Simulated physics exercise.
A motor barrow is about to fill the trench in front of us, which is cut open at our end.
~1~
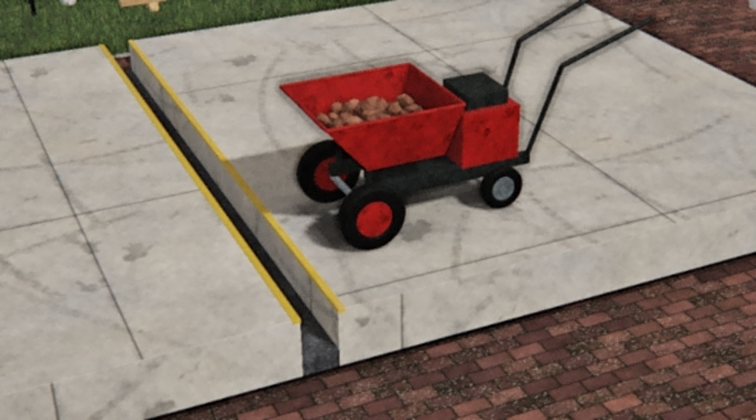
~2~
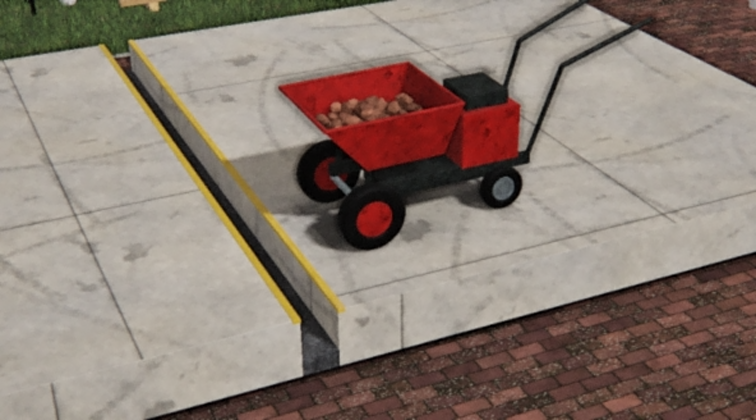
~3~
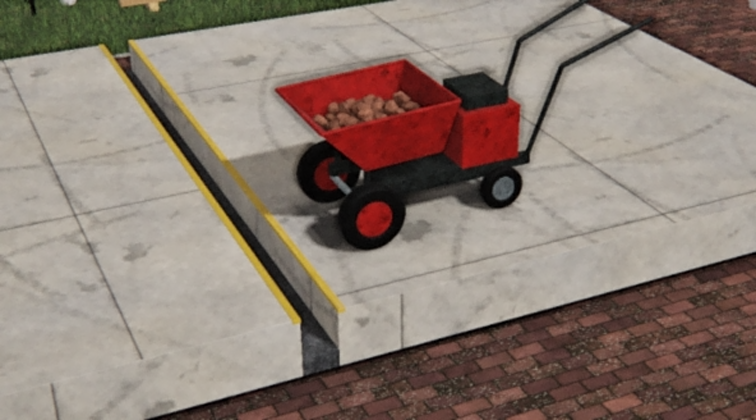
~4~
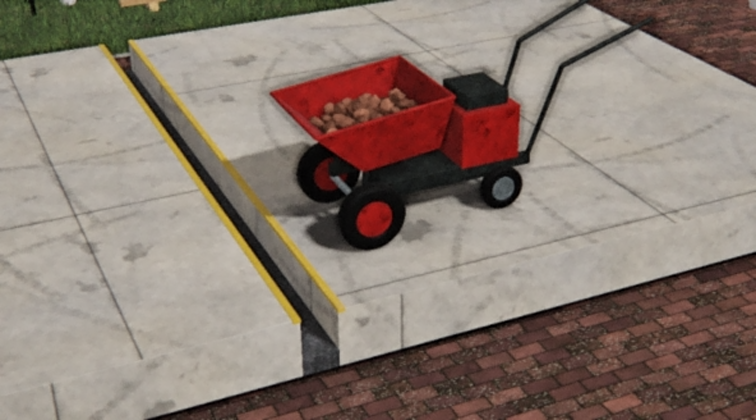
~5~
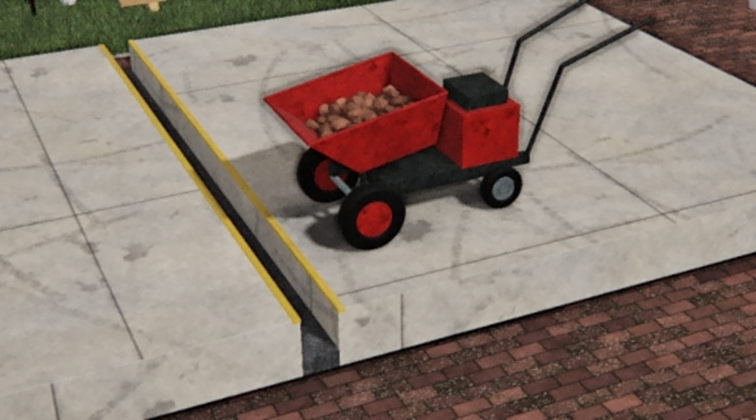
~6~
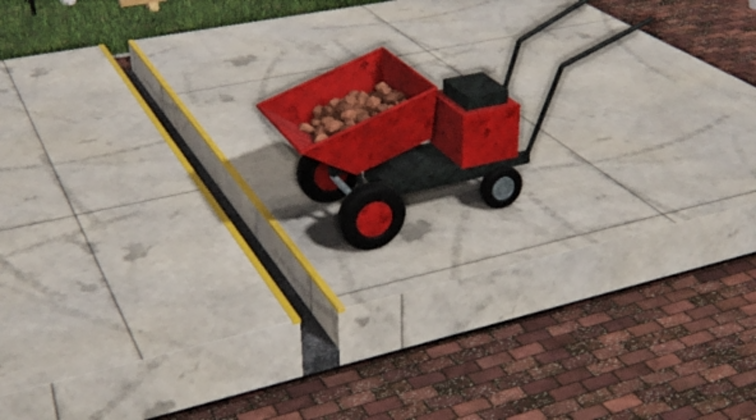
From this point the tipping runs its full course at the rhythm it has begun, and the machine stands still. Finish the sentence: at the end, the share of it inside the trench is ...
... below half.
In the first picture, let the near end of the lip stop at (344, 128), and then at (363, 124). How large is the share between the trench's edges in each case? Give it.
Close to 40 in a hundred, and close to 90 in a hundred.
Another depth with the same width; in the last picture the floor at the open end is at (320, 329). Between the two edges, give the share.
About 0 per cent.
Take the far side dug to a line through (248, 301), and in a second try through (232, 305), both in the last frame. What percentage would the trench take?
First try: About 80 %; second try: About 100 %.
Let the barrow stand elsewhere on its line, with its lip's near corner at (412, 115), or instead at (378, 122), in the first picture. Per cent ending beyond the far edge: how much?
0 and 0 percent, in that order.
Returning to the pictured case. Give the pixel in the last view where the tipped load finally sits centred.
Near pixel (211, 253).
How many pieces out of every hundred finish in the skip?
Estimate: Near 35 %.
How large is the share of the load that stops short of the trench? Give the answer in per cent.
It works out to close to 0 per cent.
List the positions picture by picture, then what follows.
In the first frame, lip of the skip at (327, 131), level; top of the load at (380, 117), lumps of rubble; first edge of the trench at (322, 283); far edge at (278, 294), the trench under half as wide as the skip, and about as deep as wide.
In the second frame, lip of the skip at (325, 132), level; top of the load at (379, 117).
In the third frame, lip of the skip at (322, 135), tipped barely; top of the load at (391, 109).
In the fourth frame, lip of the skip at (316, 139), tipped a little; top of the load at (386, 107).
In the fifth frame, lip of the skip at (309, 145), tipped a little; top of the load at (390, 111).
In the sixth frame, lip of the skip at (301, 152), tipped clearly; top of the load at (383, 109); first edge of the trench at (322, 283); far edge at (278, 294).
Soon after the last picture, skip tipped steeply; all in the skip.
A little later, skip tipped right over; nearly all in the skip; a small part beyond it.
Later still, skip tipped right over; about a third in the skip; about two thirds beyond it.
By the end, skip tipped right over; about a third in the skip; a stray few in or heaped over the trench; about two thirds beyond it.
